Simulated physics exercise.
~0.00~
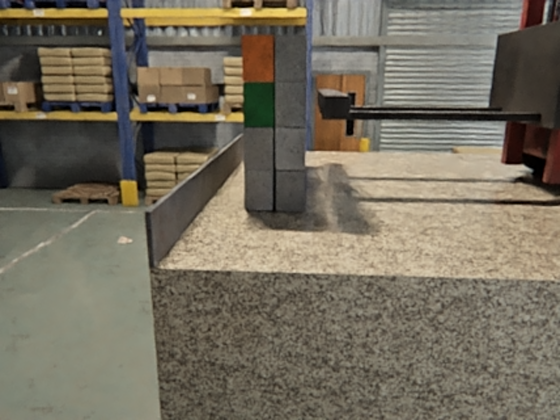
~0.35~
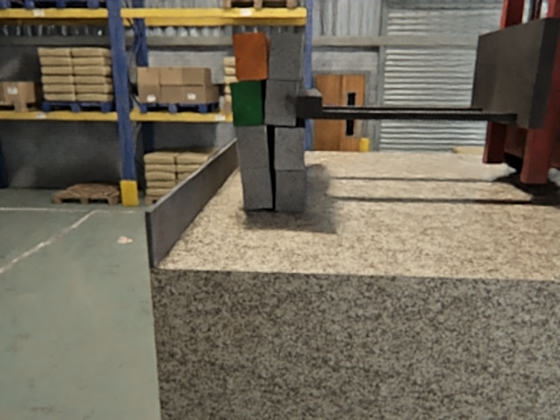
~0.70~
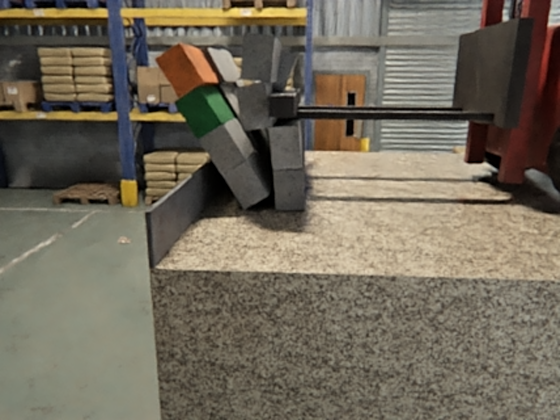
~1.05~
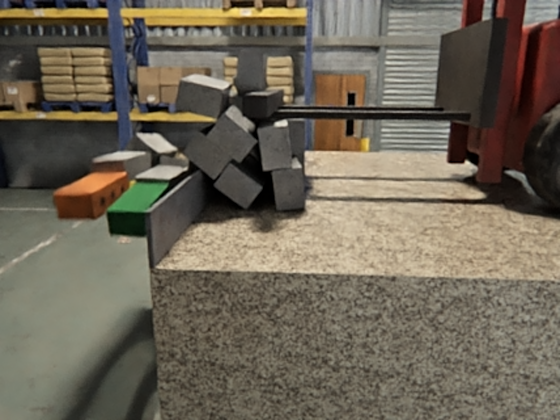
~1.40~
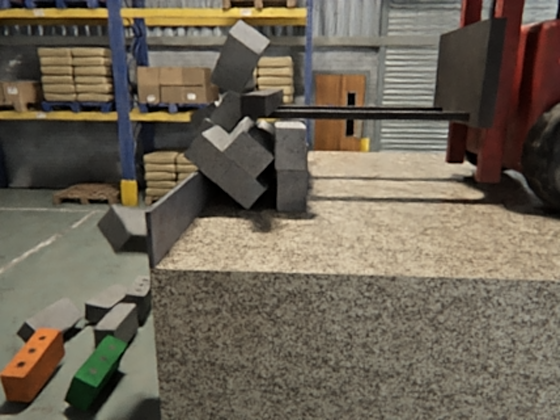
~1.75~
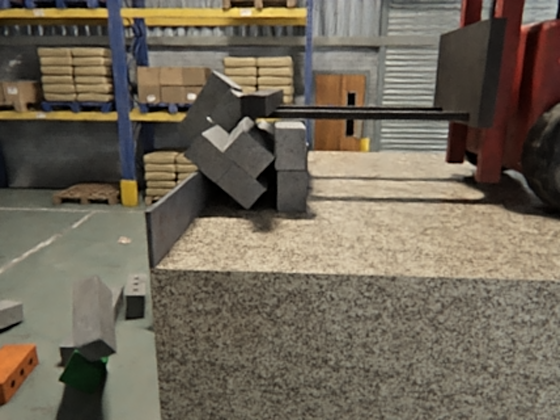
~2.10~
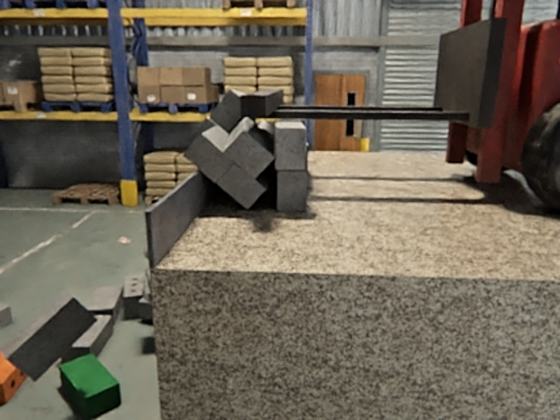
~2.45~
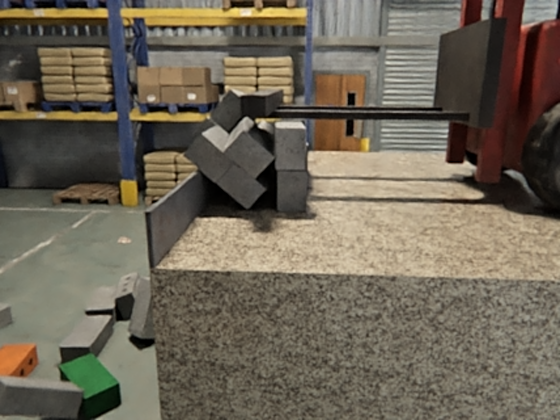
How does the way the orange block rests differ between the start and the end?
At the start the orange block is upright in the stack, and at the end it lies on its side on the floor.
In a store room, a lift truck's beam topples stacked blocks, spilling some over the edge.
